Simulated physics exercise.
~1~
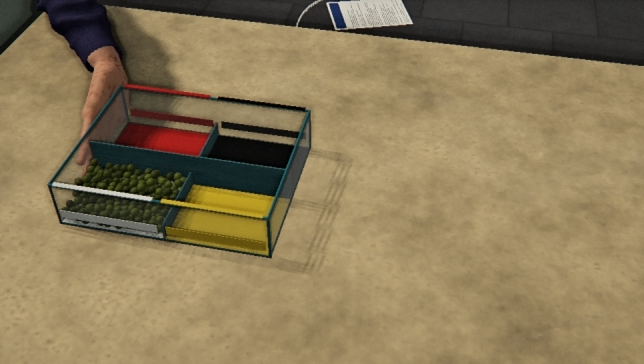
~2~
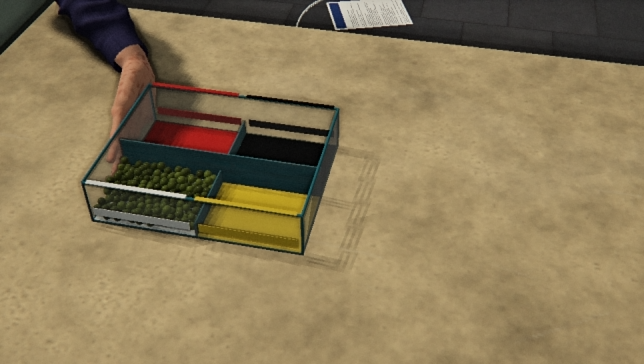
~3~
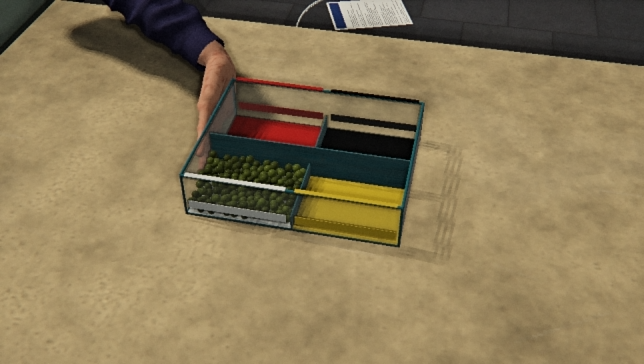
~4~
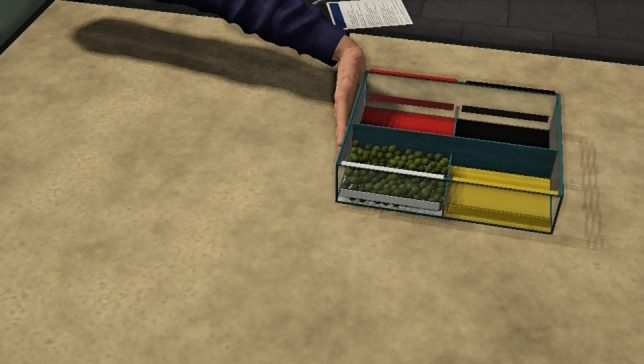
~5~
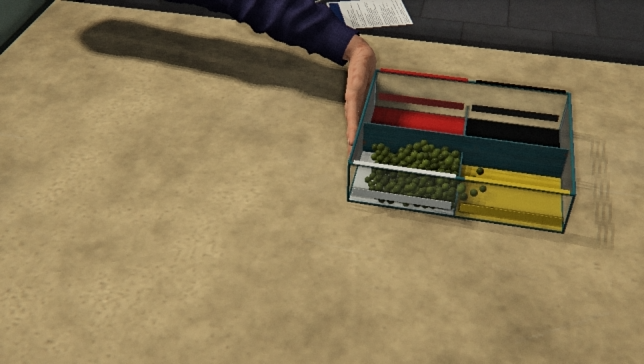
Divided clear-sided tray pushed right across a mottled tabletop by a hand, stopping as a few green olives spill into the yellow section.
